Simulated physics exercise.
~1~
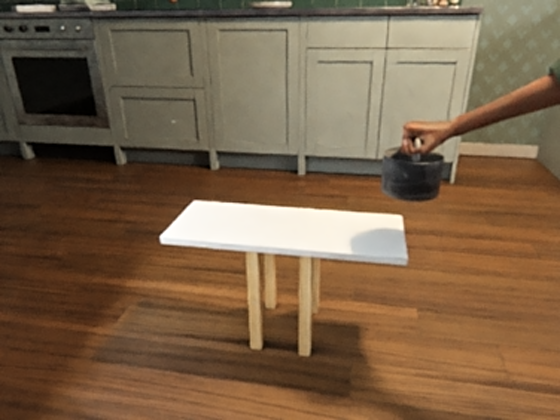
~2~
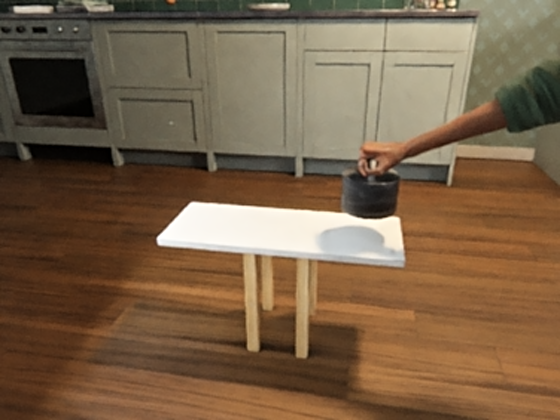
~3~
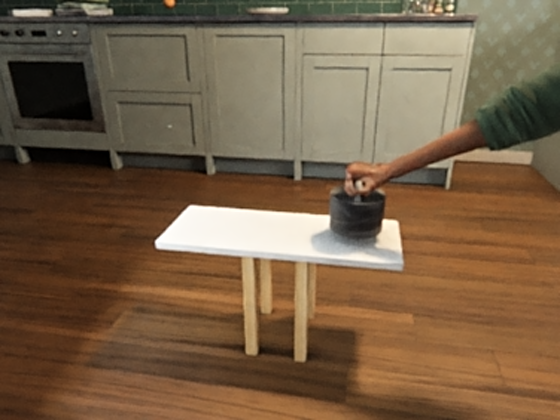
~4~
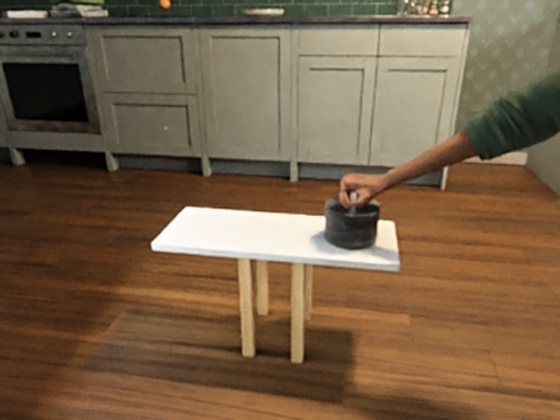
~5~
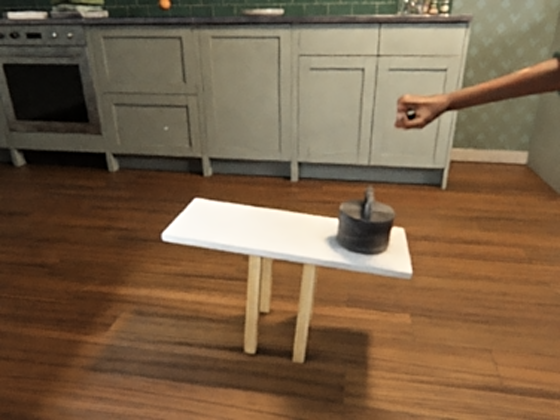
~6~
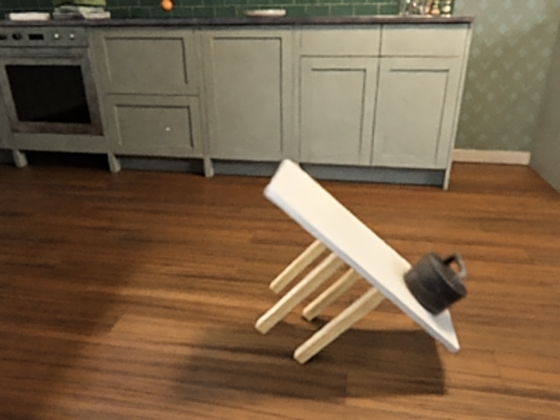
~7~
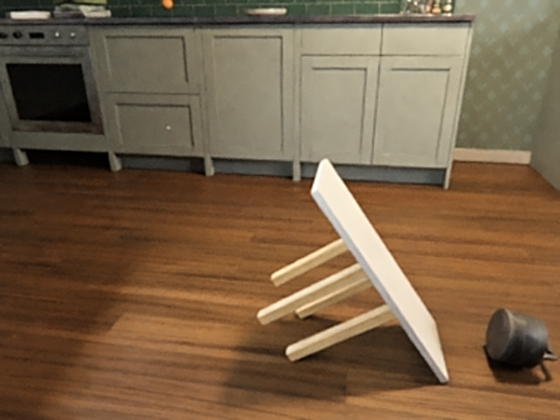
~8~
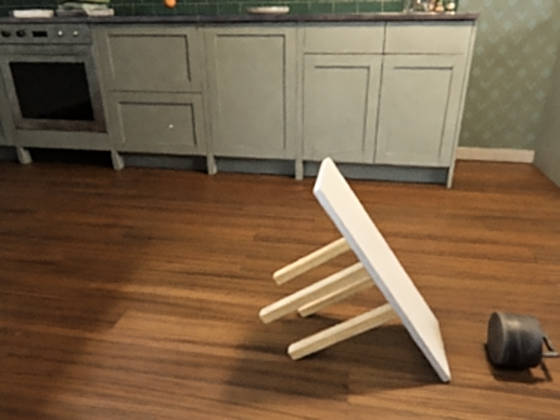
A dark, lidded pot, gripped from above by a hand in a green sleeve, moves left over a small white table with pale wooden legs in a kitchen. The hand lowers it onto the right end of the tabletop, well beyond the legs. The fingers let go and the arm draws back to the right. The table then tips over to the right, and the pot slides down the slanting top. The pot drops onto the wooden floor and ends up on its side, while the table rests steeply tilted on its right edge, legs pointing left.
